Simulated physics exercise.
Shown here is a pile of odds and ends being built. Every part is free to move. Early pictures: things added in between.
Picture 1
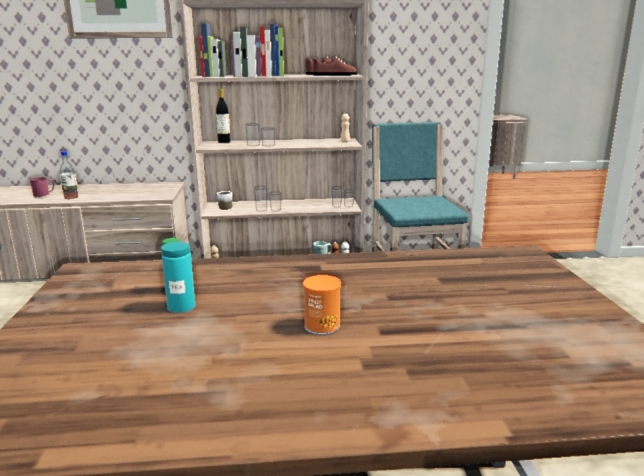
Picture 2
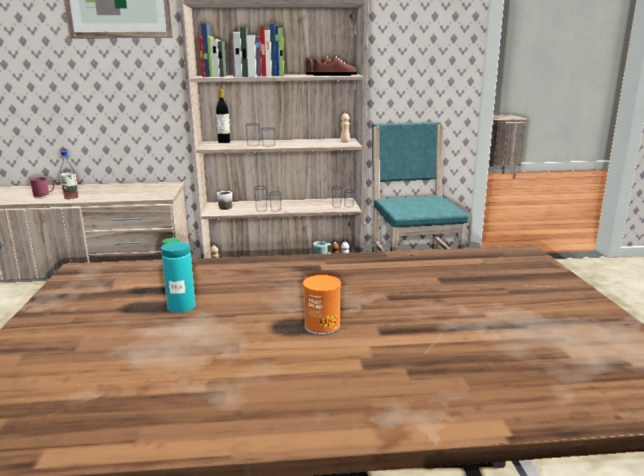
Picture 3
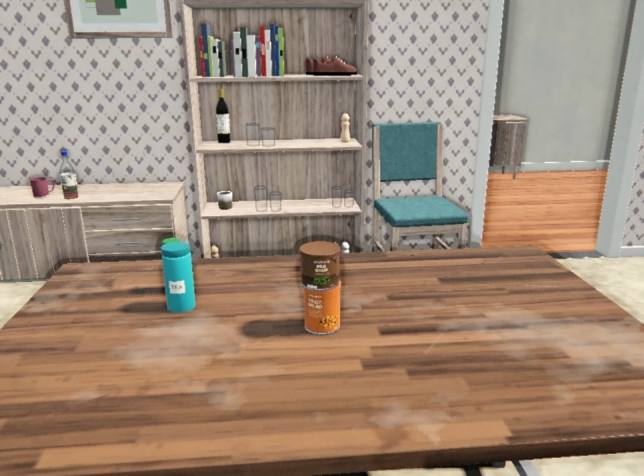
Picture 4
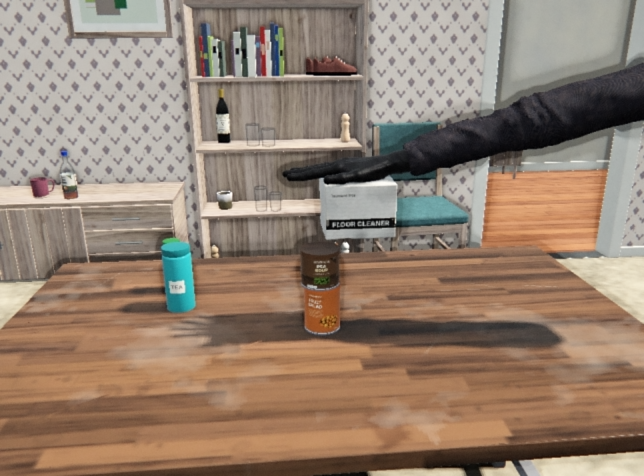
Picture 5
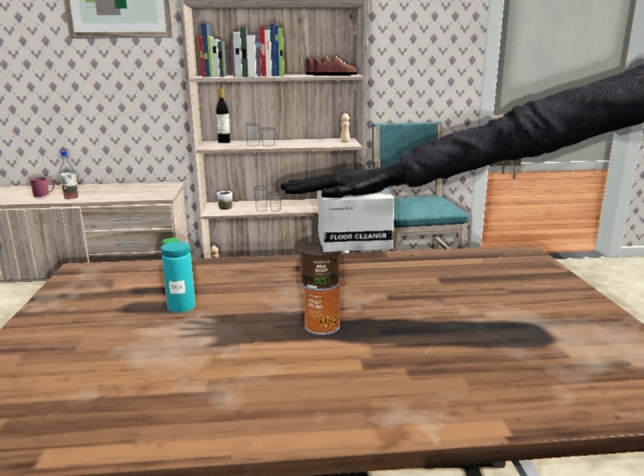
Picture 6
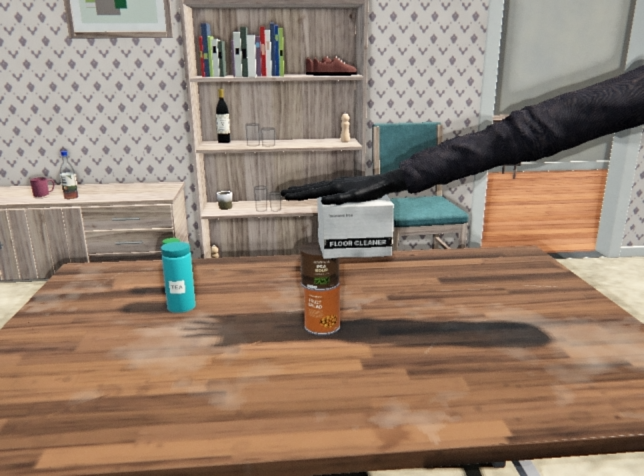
Black-sleeved arm lowering a white floor cleaner box onto a brown can stacked on an orange one, beside a turquoise jar.
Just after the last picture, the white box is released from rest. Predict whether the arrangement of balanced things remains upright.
At least one thing drops.
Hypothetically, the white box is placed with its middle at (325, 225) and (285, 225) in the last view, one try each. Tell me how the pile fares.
First case - pile steady; second case - pile falls.
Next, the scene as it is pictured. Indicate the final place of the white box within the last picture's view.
Near (373, 296).
Then, 0.30 s after the last picture, white box now fallen.
Then, 0.40 s after the last picture, things are still on the move.
At rest, fallen, white box; the other 4 in place. Seen from the same camera at the end, white box near (373, 296). The pile gives way.
